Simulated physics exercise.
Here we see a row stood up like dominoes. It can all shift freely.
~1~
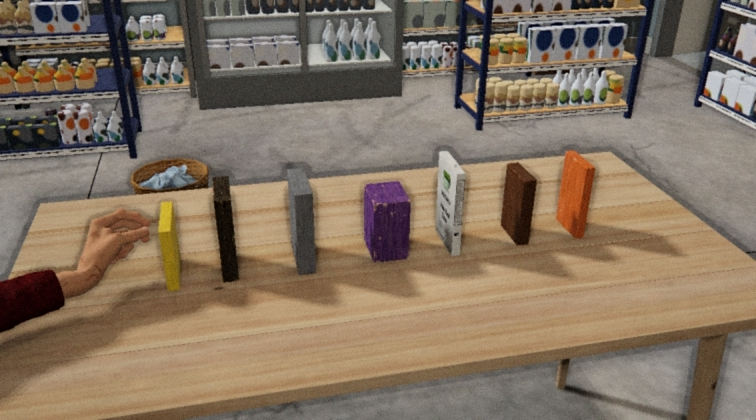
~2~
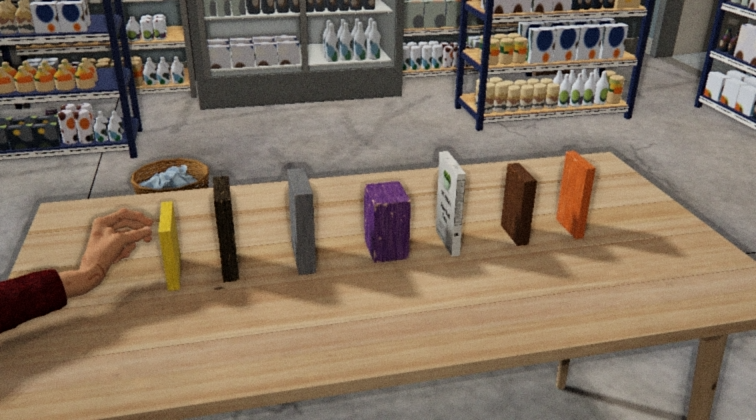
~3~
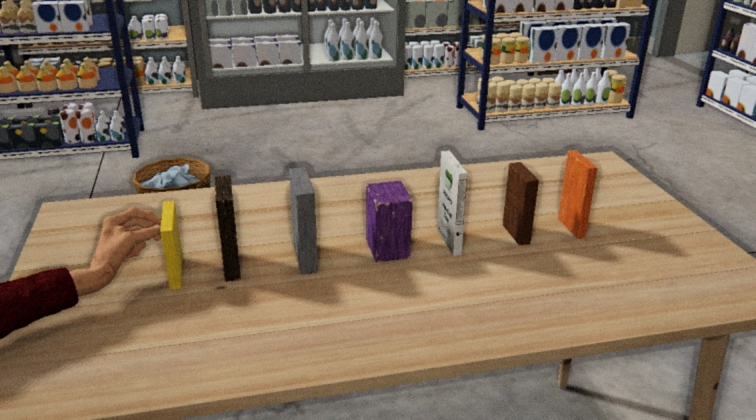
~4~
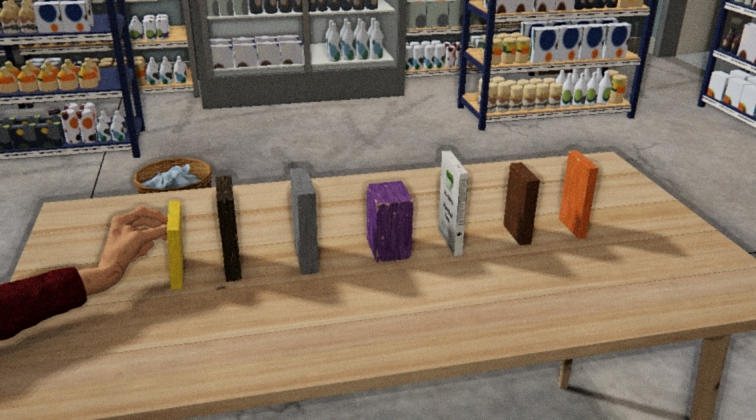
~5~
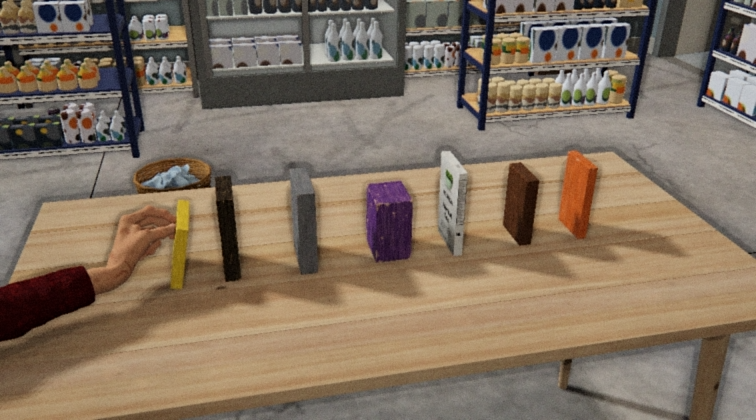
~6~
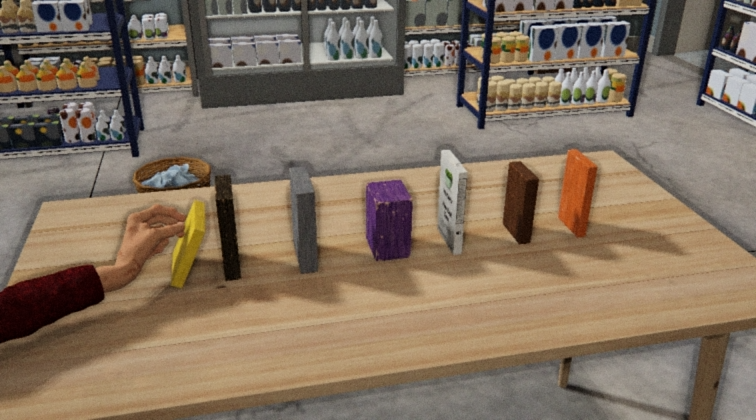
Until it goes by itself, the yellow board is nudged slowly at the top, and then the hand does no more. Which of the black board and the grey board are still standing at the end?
Black board: Down; grey board: Down.
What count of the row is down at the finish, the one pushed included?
All told, the number is 7.
Then, 0.60 s after the last picture, yellow board 75° over; black board tipped 72° from how it was near (279, 243); grey board tipped 58° from how it was near (346, 227); purple block tipped 23° from how it was.
Then, 0.90 s after the last picture, yellow board 75° over; grey board on its side near (357, 245); black board on its side near (281, 245); white packet tipped 58° from how it was.
At rest, tipped over on the table, white packet, grey board, brown board, purple block and black board. Seen from the same camera at the end, black board near (281, 245), grey board near (357, 245).
